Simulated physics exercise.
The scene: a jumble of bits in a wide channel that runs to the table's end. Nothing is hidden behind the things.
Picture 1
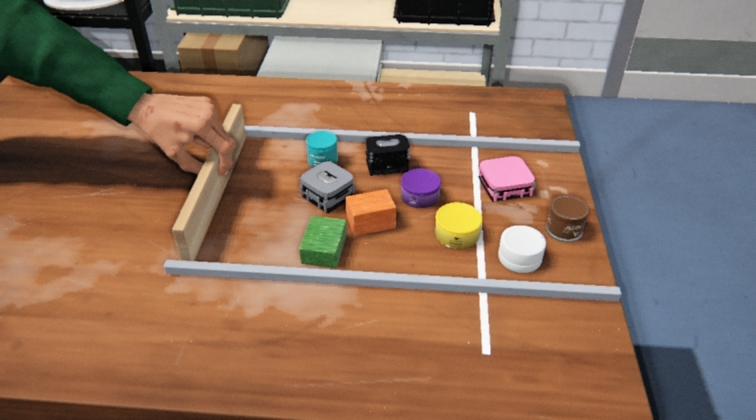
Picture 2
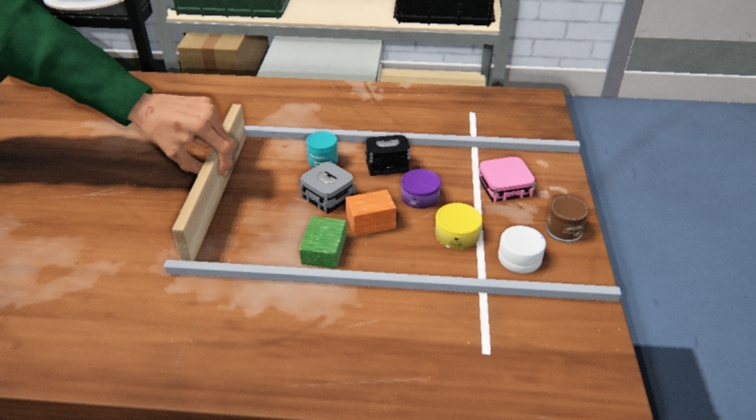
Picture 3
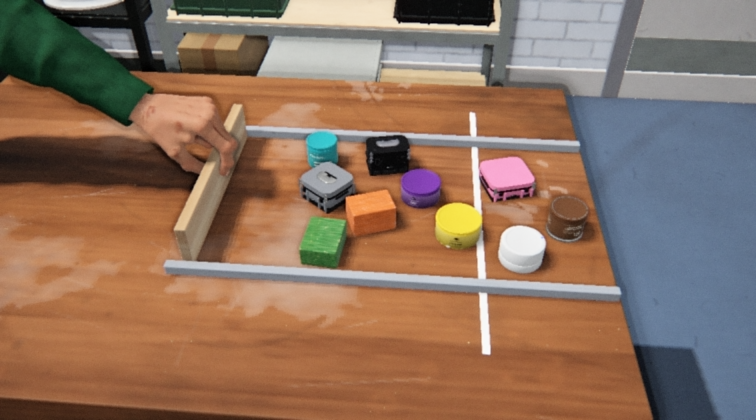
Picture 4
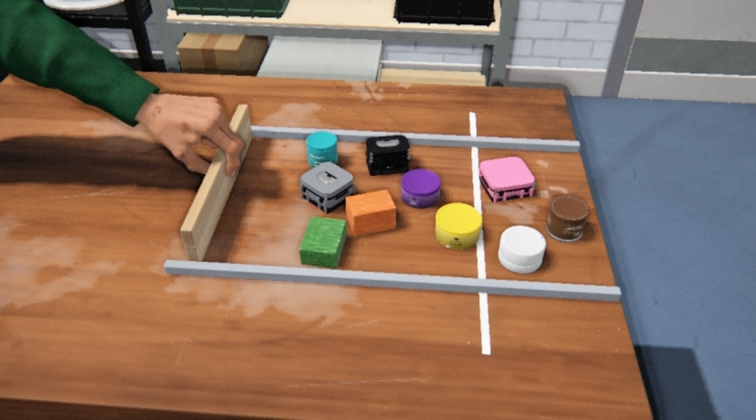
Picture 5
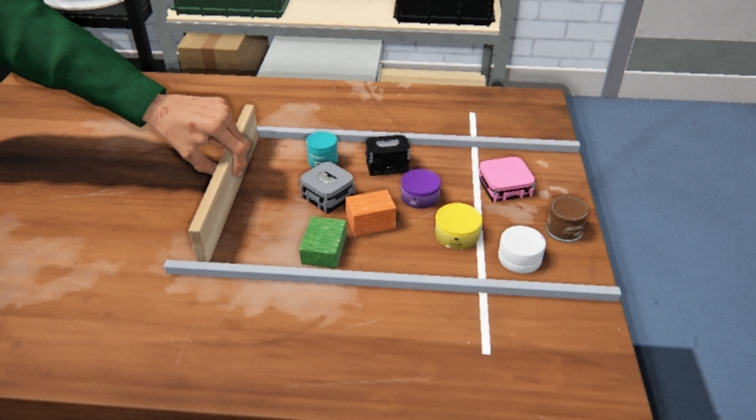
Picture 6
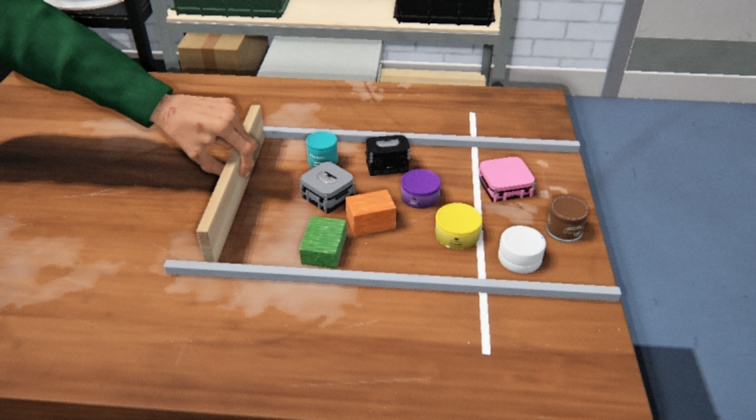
A wooden board, gripped by a hand in a green sleeve, stands still at first at the left of a channel between two grey rails, then slides slightly right. The scattered colourful tubs, tins and blocks stay where they are, and the board remains short of them.
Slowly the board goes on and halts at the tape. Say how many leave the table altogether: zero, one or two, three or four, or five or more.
Outcome: The number that fall off is zero.
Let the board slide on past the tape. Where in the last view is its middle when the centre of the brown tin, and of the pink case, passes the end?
For the brown tin at (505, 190), for the pink case at (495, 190).
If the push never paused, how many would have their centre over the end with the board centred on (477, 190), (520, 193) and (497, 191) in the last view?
Place by place, 0, 2 and 1.
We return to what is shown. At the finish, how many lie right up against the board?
In contact: 4.
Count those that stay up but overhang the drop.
It comes to 1.
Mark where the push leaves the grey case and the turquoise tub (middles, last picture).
The grey case at (498, 187), the turquoise tub at (491, 156).
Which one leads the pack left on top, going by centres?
The pink case.
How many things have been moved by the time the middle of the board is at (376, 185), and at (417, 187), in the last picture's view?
First 6, then 8.
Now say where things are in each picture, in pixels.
The first picture shows brown tin (567, 219); white lid (522, 249); pink case (506, 179); board (215, 177); tape (478, 208).
The second picture shows white lid (522, 249); yellow tub (458, 226).
The third picture shows pink case (506, 180); black case (388, 155).
The fourth picture shows brown tin (567, 219); purple tub (421, 189).
The fifth picture shows white lid (522, 249); orange block (371, 213).
The sixth picture shows brown tin (567, 219); white lid (522, 249); pink case (506, 180); board (235, 178); tape (478, 208).
Early on, none off yet; brown tin at rest near (567, 219); white lid at rest near (522, 249); pink case at rest near (506, 180).
Finally, the number that fall off is zero.
